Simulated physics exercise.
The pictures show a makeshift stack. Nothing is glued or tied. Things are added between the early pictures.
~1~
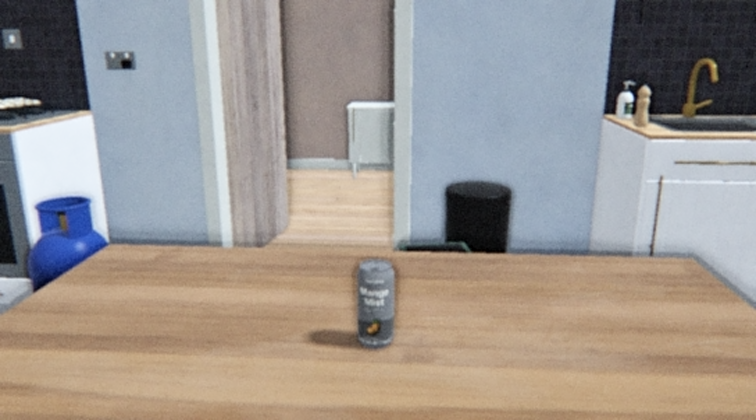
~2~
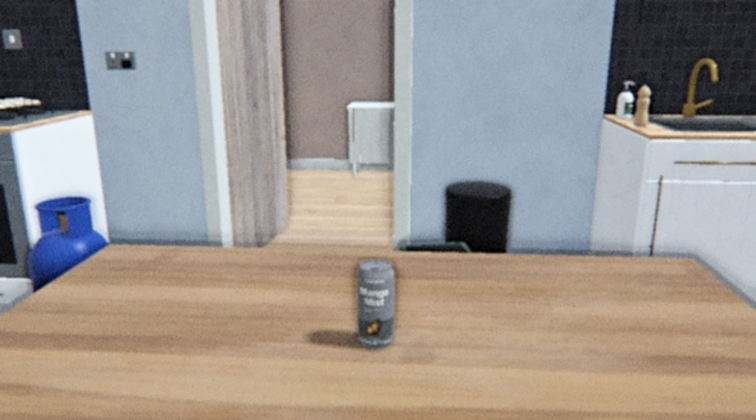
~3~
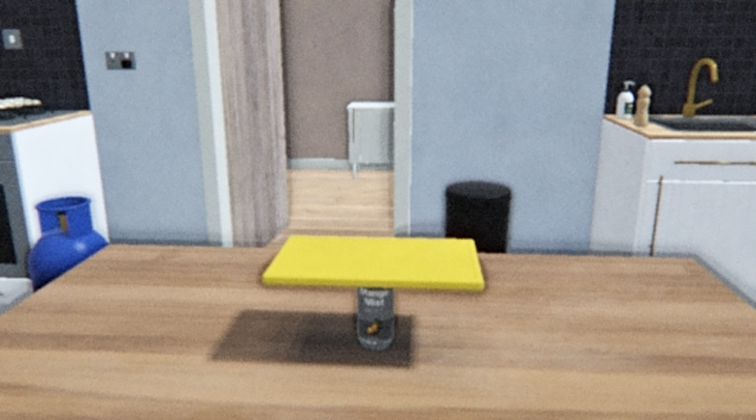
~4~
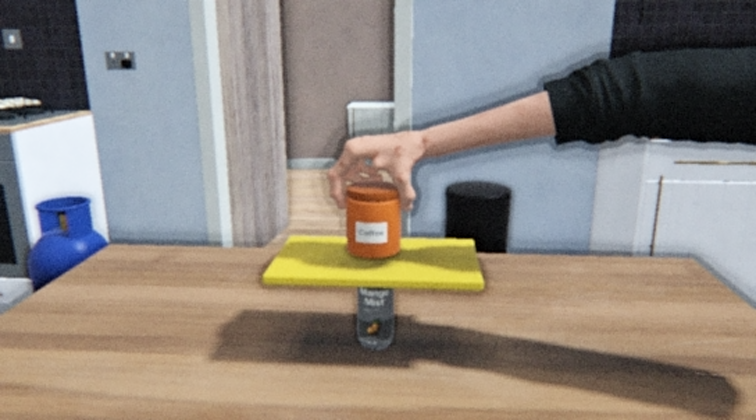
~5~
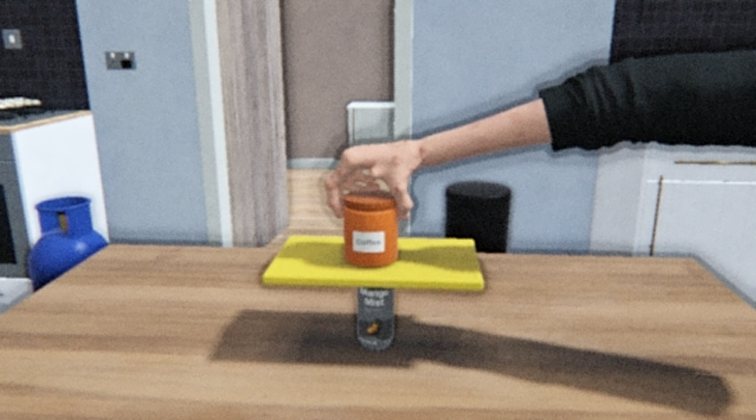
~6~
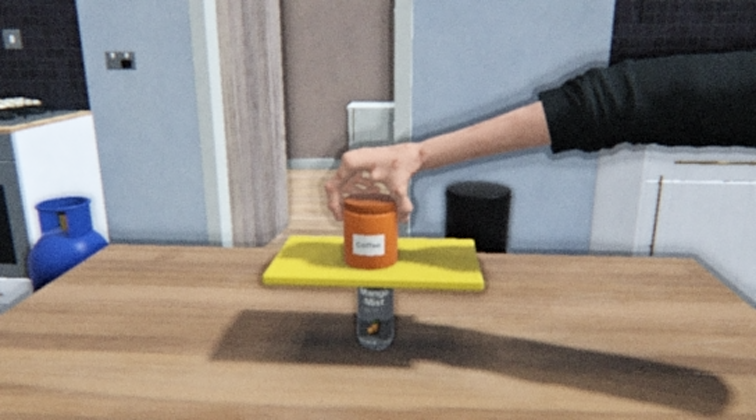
In this clip, a grey can stands on a wooden table before a yellow board appears on top of it. A hand from the right then lowers an orange jar onto the board and keeps holding it.
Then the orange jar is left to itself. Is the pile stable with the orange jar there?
It holds.
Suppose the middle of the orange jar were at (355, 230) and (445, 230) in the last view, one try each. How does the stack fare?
First try: It stays up; second try: It loses its balance.
Then, 0.30 s past the last view, nothing moves.
Then, 0.70 s past the last view, orange jar resting near (371, 231).
Finally, all 3 still in place. Final places as the last picture's camera would see them, orange jar near (371, 231). The stack stays up.
